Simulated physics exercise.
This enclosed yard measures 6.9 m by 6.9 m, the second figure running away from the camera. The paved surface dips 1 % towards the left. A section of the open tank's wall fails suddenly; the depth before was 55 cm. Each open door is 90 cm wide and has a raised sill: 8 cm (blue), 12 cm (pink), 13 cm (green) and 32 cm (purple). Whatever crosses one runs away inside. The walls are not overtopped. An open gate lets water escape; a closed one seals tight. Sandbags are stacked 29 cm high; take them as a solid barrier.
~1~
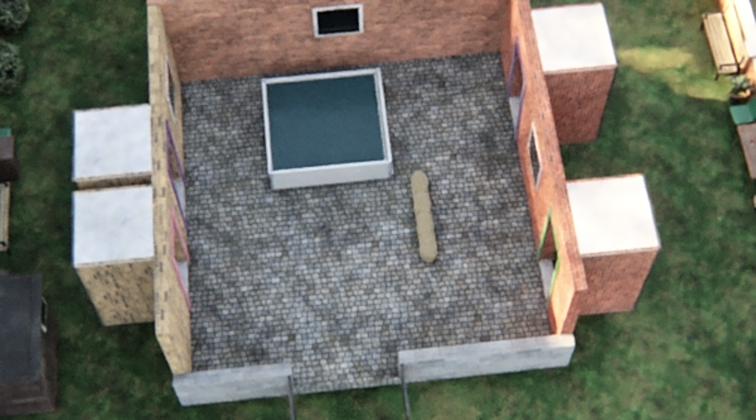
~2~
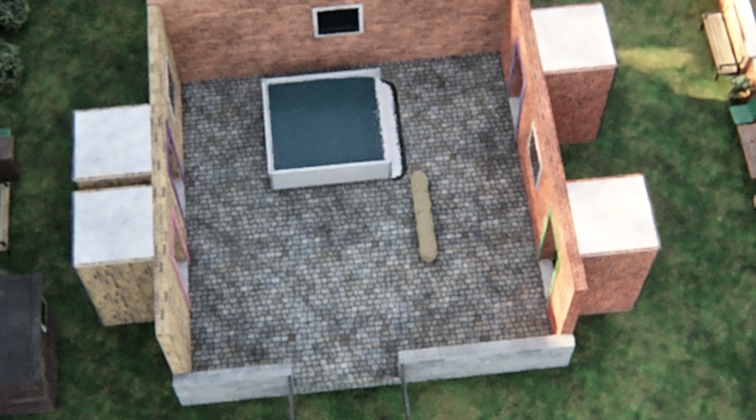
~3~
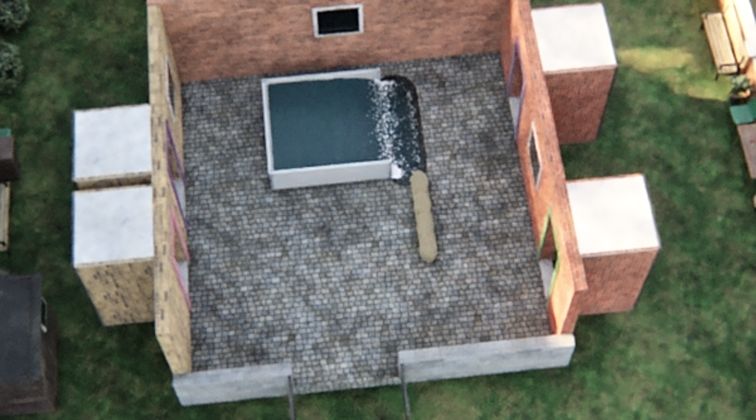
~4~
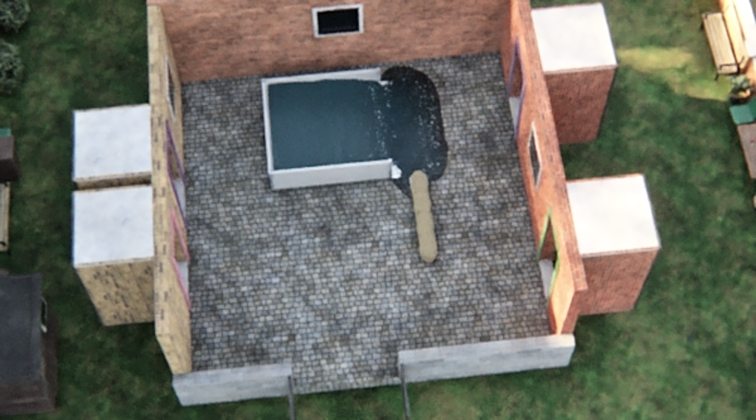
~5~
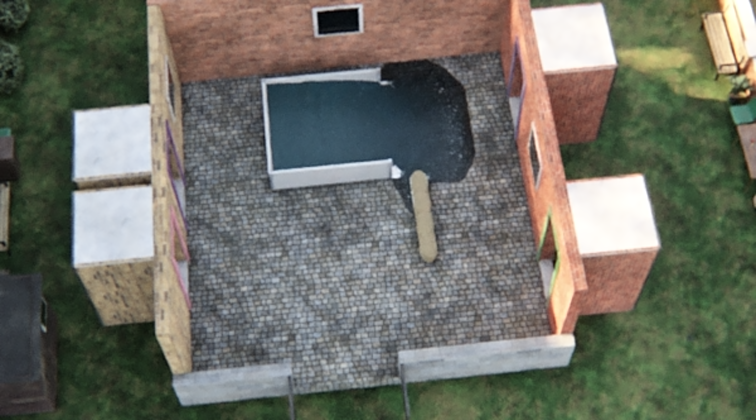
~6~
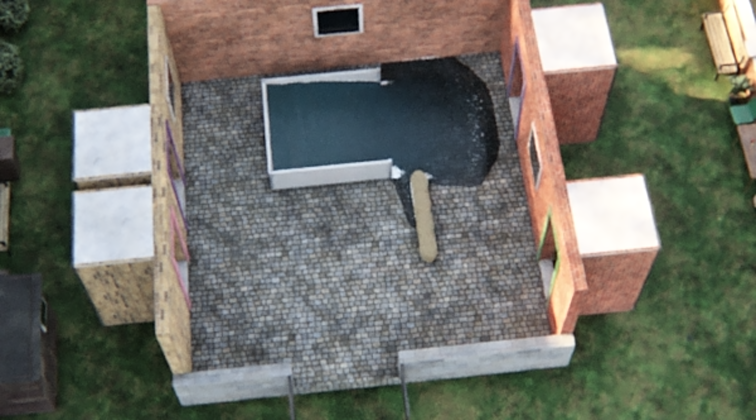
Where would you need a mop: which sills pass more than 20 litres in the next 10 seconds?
Door by door: At the blue door it exceeds the limit; at the pink door it keeps below the limit; at the green door it stays under the limit; at the purple door it stays under the limit.
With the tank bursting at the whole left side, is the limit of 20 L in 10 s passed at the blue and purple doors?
Against that limit: Blue not over, purple not over.
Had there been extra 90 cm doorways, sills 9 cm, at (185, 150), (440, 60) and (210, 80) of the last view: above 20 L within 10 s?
In turn: Below, above, under.
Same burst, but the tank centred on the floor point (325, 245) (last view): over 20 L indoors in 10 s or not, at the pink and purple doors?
Then: Pink below, purple under.
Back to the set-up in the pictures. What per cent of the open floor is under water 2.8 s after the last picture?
Near 35 per cent is wet.
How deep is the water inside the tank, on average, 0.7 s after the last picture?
About 34 cm.
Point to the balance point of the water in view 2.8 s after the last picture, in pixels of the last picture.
Around (430, 143).
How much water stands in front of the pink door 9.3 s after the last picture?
Some 8.5 cm.
Then, 0.7 s after the last picture water covers 20 % of the floor and is deepest (32 cm) near (500, 60); blue door 22 cm at the sill, 51 L in, pink door not reached, green door not reached, purple door not reached.
Then, 1.5 s after the last picture water covers 25 % of the floor and is deepest (34 cm) near (493, 67); blue door 32 cm at the sill, 166 L in, pink door not reached, green door not reached, purple door not reached.
Then, 2.8 s after the last picture water covers 35 % of the floor and is deepest (24 cm) near (513, 131); blue door 24 cm at the sill, 345 L in, pink door not reached, green door 6 cm at the sill, 0 L in, purple door not reached.
Then, 5.3 s after the last picture water covers 55 % of the floor and is deepest (16 cm) near (475, 339); blue door 9 cm at the sill, 425 L in, pink door not reached, green door 4 cm at the sill, 0 L in, purple door not reached.
Then, 9.3 s after the last picture water covers 85 % of the floor and is deepest (10 cm) near (188, 258); blue door 3 cm at the sill, 427 L in, pink door 9 cm at the sill, 0 L in, green door 7 cm at the sill, 0 L in, purple door 5 cm at the sill, 0 L in.
